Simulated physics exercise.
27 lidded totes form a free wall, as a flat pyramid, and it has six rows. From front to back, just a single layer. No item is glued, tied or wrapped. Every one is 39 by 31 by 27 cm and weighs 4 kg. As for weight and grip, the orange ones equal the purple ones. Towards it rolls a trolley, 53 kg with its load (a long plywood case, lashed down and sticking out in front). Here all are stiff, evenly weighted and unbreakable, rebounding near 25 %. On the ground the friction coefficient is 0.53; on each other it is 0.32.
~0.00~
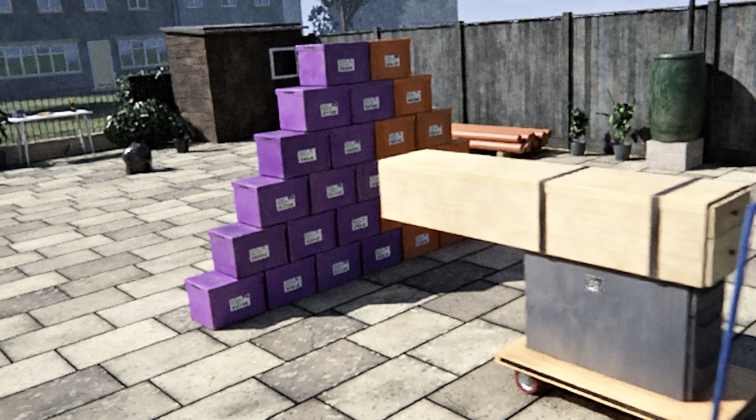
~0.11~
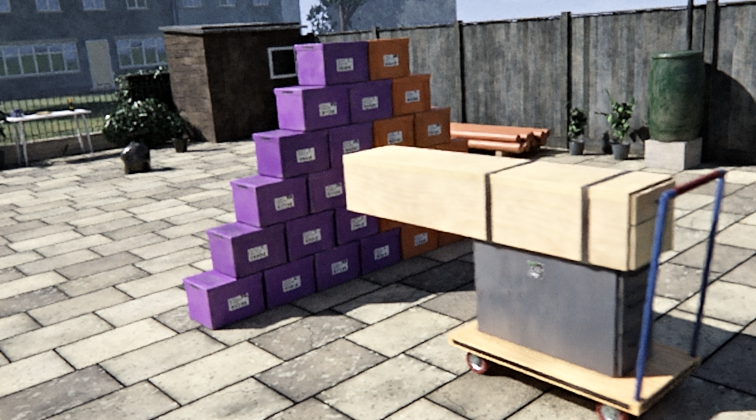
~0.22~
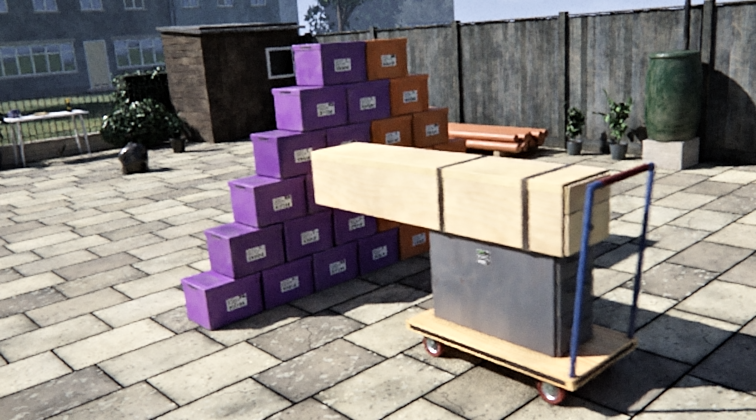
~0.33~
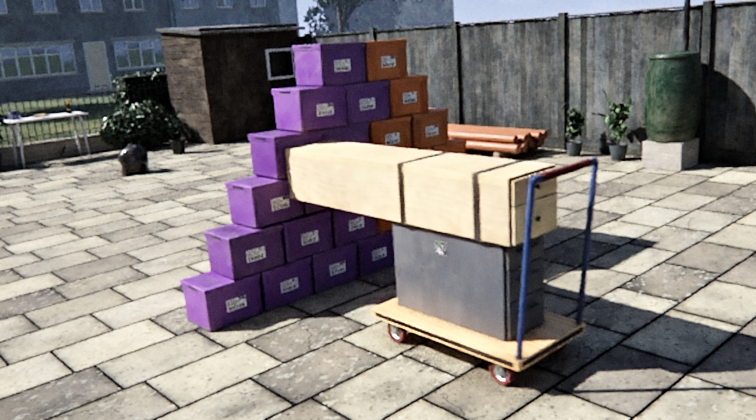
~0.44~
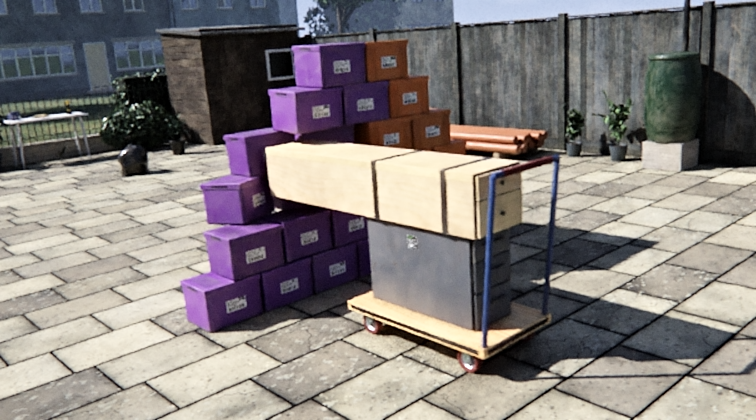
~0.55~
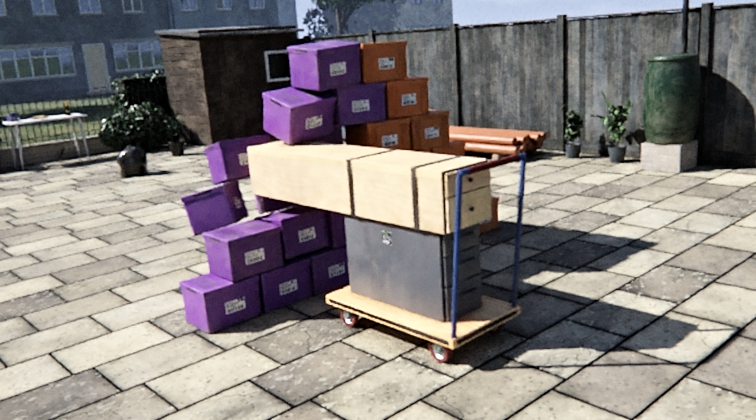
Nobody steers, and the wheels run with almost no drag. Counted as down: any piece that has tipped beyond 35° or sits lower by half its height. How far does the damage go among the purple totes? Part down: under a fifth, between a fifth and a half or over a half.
It adds up to the fifth-to-half range.
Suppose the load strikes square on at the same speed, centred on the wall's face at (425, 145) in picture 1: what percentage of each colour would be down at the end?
The orange ones would be 40 per cent down and the purple ones 10 per cent.
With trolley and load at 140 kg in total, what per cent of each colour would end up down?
Share down - orange: 10; purple: 50 (per cent).
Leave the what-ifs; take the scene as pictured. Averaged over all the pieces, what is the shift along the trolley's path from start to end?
Averaged out, it's some 25 centimetres.
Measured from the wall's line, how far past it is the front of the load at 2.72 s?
Some 115 centimetres.
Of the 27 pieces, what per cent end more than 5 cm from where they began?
Shifted: 55 per cent.
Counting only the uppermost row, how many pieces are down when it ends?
Top row tally: 2.
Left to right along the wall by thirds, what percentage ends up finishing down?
I'd put it at 30 % left, 30 % middle and 0 % right.
Around 0.70 s, load 67 cm past the wall's line, still rolling; 3 of the 15 purple totes down (3 of 27 in all colours); top purple tote tipped 8°; top orange tote displaced 39 mm.
Around 1.00 s, load 1.04 m past the wall's line, still rolling; 4 of the 15 purple totes down (4 of 27 in all colours); top purple tote tipped 14°; top orange tote displaced 6 cm.
Around 1.66 s, load 1.14 m past the wall's line, still rolling; 5 of the 15 purple totes down (5 of 27 in all colours); top purple tote tipped 5°; top orange tote tipped 11°.
Around 2.72 s, load 1.13 m past the wall's line, still rolling; 6 of the 15 purple totes down (7 of 27 in all colours); top purple tote on its side; top orange tote tipped 51°, 1.17 m lower.
Finally (3.9 s), load 1.13 m past the wall's line, stopped; 6 of the 15 purple totes down (7 of 27 in all colours); top purple tote on its side; top orange tote on its side. That is 40 per cent. Seen by the last camera, middles, top purple tote near (275, 121), top orange tote near (567, 256).
